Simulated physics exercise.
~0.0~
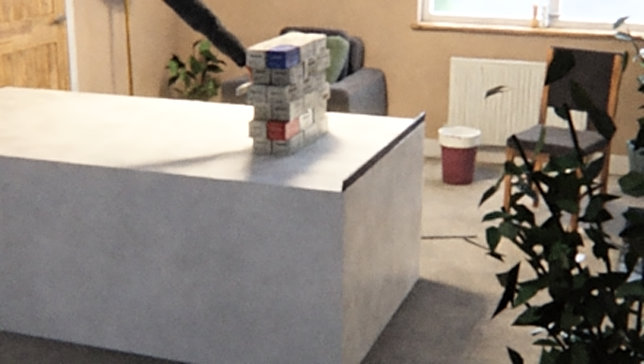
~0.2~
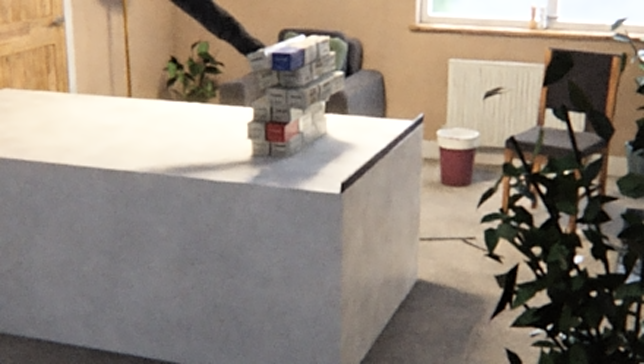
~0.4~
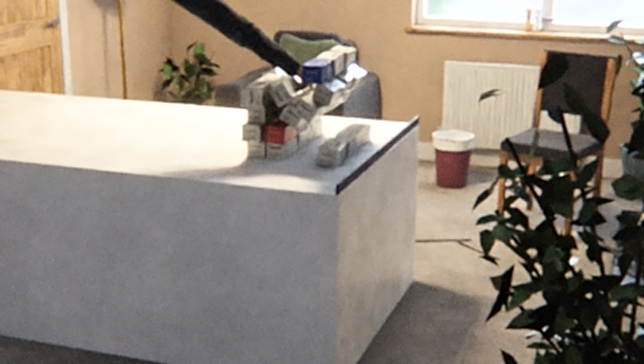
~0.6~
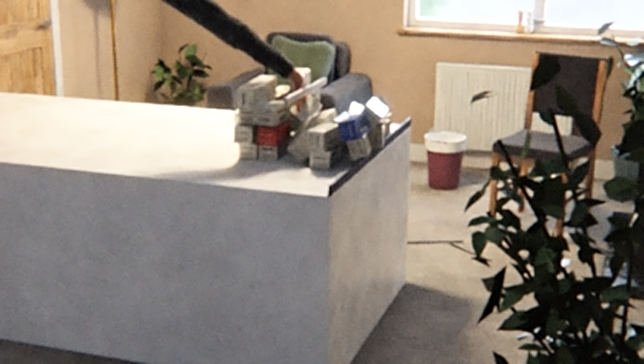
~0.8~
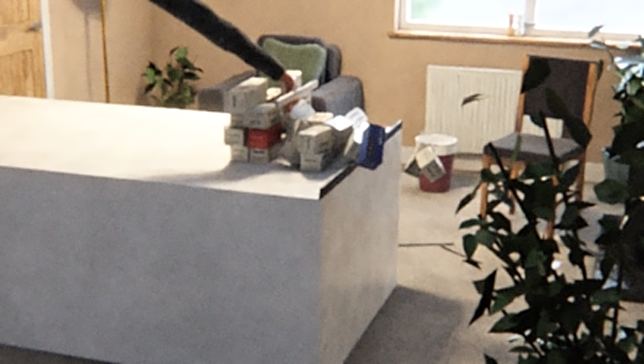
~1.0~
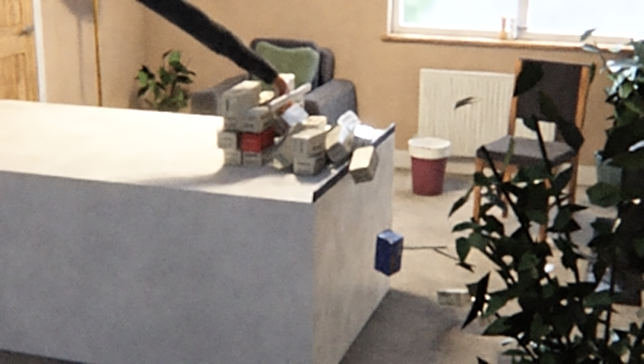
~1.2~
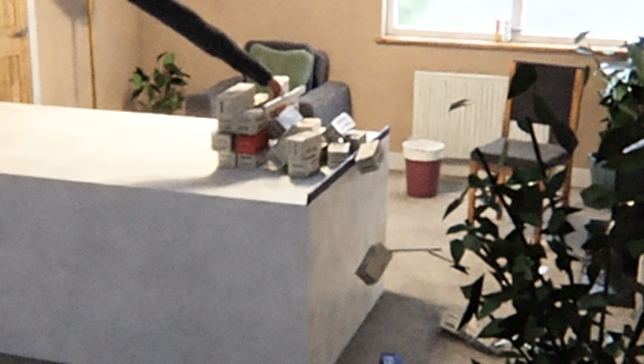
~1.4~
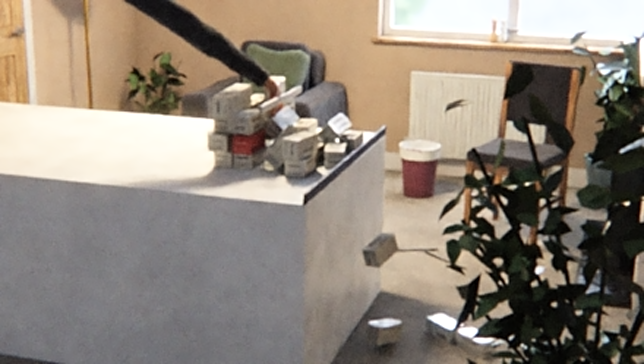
In a sunlit room with an armchair, a potted plant and a red and white bin, a small stack of pale packets, one blue and one red, stands near the edge of a long white cupboard. A dark arm reaches in from behind and pushes the stack, and its upper part slides to the right. The top layers break apart and tumble toward the edge. The blue packet rolls over the side and drops to the floor, and a few pale ones follow. The arm stops, leaving the red packet among a jumbled pile on top while another packet is still falling.
